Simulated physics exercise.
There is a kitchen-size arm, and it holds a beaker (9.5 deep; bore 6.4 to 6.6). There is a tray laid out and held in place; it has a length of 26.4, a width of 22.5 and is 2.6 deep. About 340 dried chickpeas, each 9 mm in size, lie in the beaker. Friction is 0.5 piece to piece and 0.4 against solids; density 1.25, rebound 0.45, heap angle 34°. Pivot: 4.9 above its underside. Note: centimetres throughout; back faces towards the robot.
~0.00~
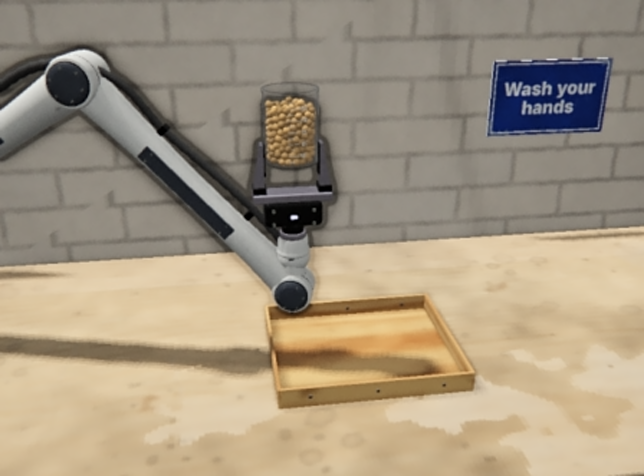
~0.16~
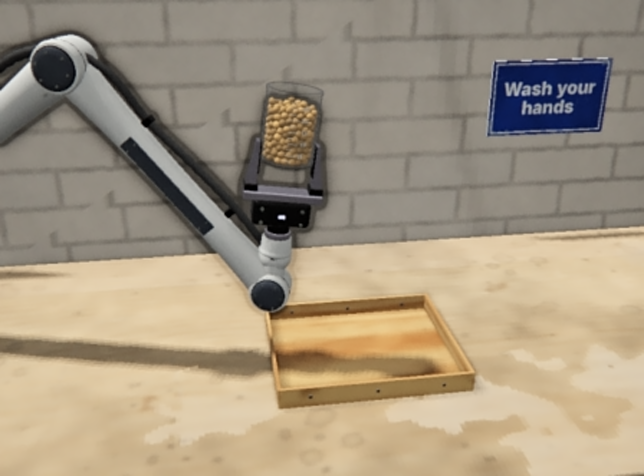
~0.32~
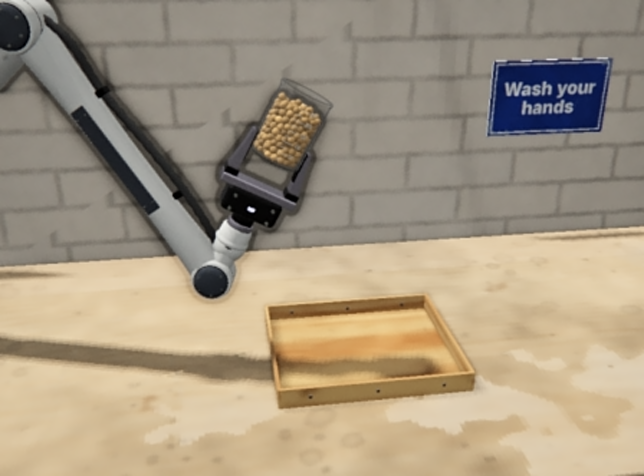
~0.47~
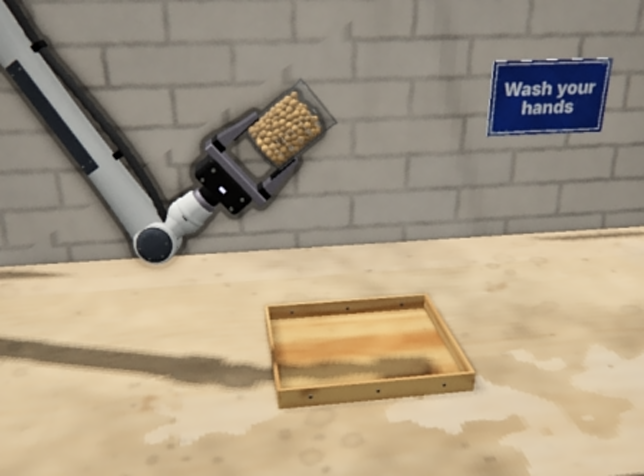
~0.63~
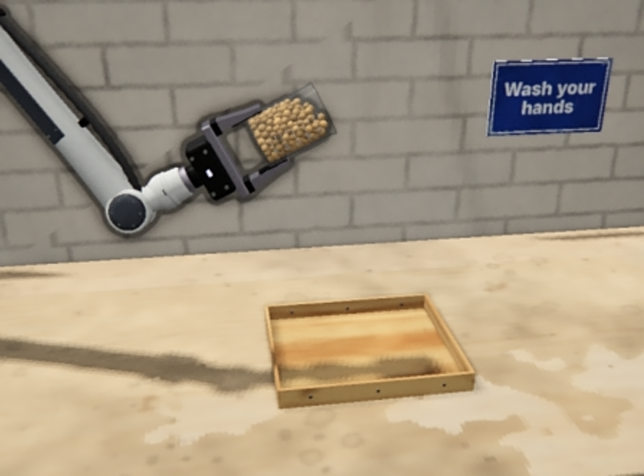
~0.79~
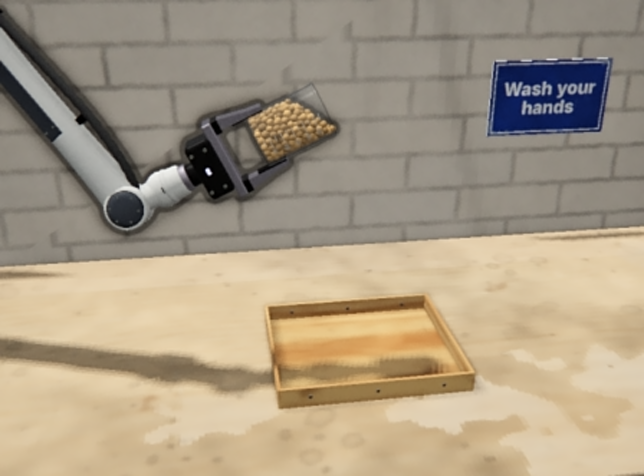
At a pale worktop by a grey brick wall, a robot arm held up a clear container of dried chickpeas and steadily tilted it far over to the right, above an empty wooden tray.
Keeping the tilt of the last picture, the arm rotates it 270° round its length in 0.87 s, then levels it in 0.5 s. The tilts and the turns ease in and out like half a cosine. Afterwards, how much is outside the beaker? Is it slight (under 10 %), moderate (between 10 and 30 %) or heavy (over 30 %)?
It is slight, under 10 %.
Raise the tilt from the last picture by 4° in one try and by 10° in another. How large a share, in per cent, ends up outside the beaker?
Roughly 5 and 15 per cent.
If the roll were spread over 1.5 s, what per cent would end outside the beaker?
Around 5 %.
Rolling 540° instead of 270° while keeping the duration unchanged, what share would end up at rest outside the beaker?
That would come to close to 0 in a hundred.
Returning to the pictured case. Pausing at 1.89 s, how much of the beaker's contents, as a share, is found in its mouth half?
About 40 per cent.
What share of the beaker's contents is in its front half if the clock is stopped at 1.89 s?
Something like 45 per cent, give or take.
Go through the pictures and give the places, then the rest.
The first frame shows beaker middle at (291, 127), upright; upper third of the load around (290, 114), from x 270 to 315, top at y 100; 345 in the beaker.
The second frame shows beaker middle at (291, 127), tipped 8°; upper third of the load around (290, 114), from x 265 to 315, top at y 100.
The third frame shows beaker middle at (290, 126), tipped 28°; upper third of the load around (290, 115), from x 255 to 315, top at y 95.
The fourth frame shows beaker middle at (290, 126), tipped 51°; upper third of the load around (290, 115), from x 250 to 320, top at y 95.
The fifth frame shows beaker middle at (290, 126), tipped 64°; upper third of the load around (290, 116), from x 250 to 325, top at y 100.
The sixth frame shows beaker middle at (290, 126), tipped 65°; upper third of the load around (287, 117), from x 250 to 335, top at y 100; 345 in the beaker.
After 1.34 s, tipped 65°, highest piece 38 above the table; 344 in the beaker, 1 in flight or on a rim.
After 1.89 s, tipped 37°, highest piece 39 above the table; 337 in the beaker, 6 in the tray, 2 in flight or on a rim.
After 2.36 s, upright, highest piece 40 above the table; 336 in the beaker, 9 in the tray.
After 3.06 s, upright, highest piece 40 above the table; 336 in the beaker, 9 in the tray.
At rest, 336 in the beaker, 9 in the tray. That is 3 % outside the beaker.
